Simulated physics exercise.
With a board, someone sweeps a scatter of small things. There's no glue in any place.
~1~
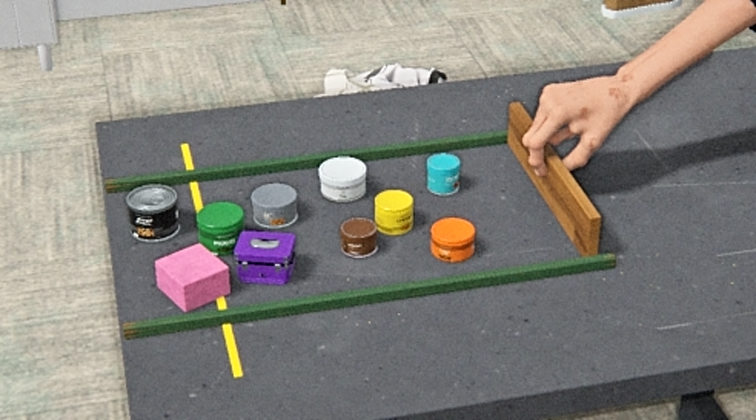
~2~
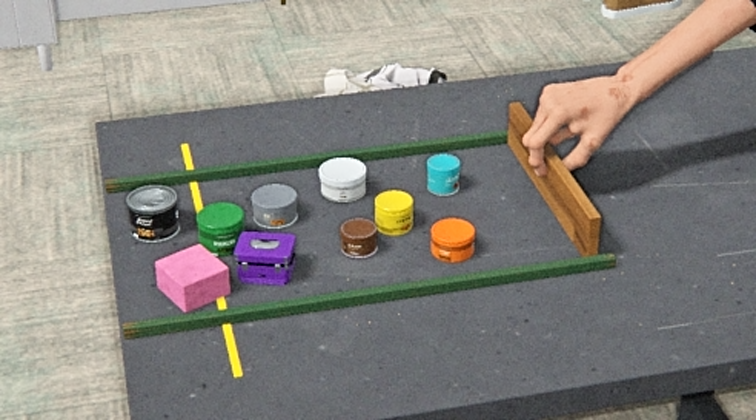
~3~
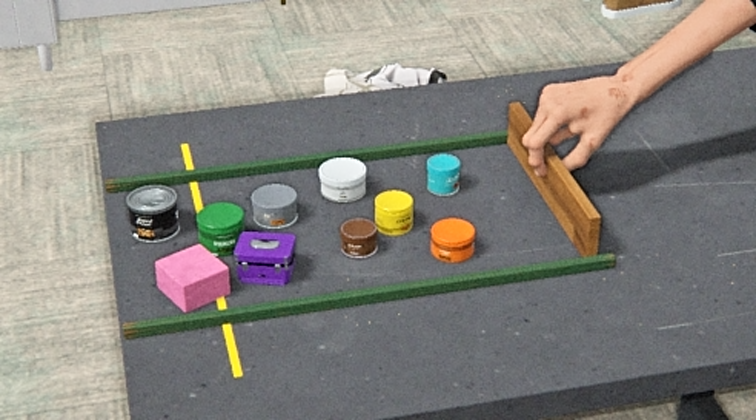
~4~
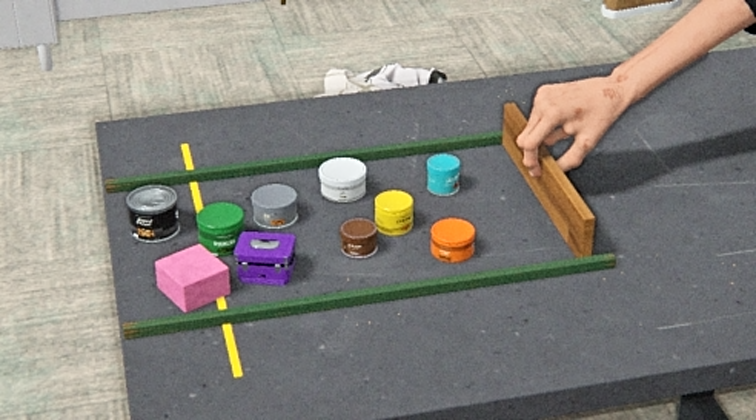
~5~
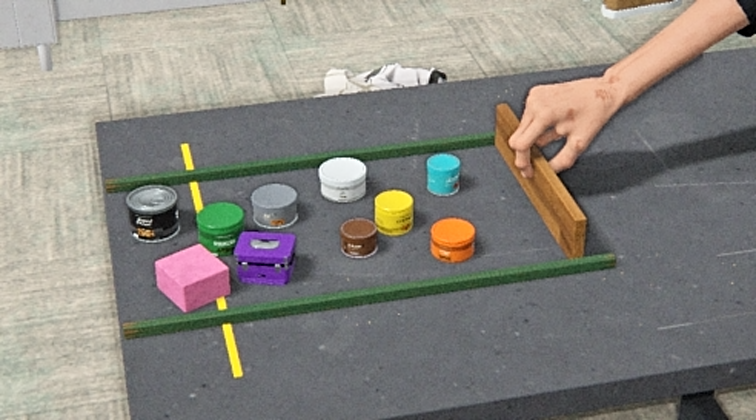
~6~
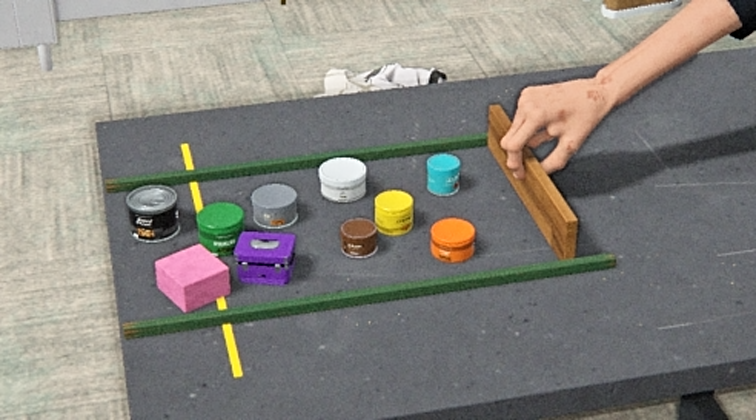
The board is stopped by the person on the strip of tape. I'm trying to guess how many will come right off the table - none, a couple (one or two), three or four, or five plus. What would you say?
Pushes off one or two.
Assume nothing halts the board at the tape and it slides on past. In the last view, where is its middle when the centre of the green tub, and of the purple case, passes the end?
Estimated middle: (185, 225), and (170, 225) for the other.
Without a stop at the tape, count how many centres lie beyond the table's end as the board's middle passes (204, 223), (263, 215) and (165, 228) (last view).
Taking the three positions in turn, the counts come to 1, 0 and 5.
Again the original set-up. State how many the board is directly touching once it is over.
5 are in contact with it.
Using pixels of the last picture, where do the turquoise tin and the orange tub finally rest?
First (184, 203), then (196, 279).
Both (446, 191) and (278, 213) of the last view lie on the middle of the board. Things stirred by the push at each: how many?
Counts: 2, 9.
A little later, none off yet; black tin at rest near (154, 214); pink block at rest near (193, 278); green tub at rest near (221, 230).
When it is over, the number that fall off is one or two; down, black tin.
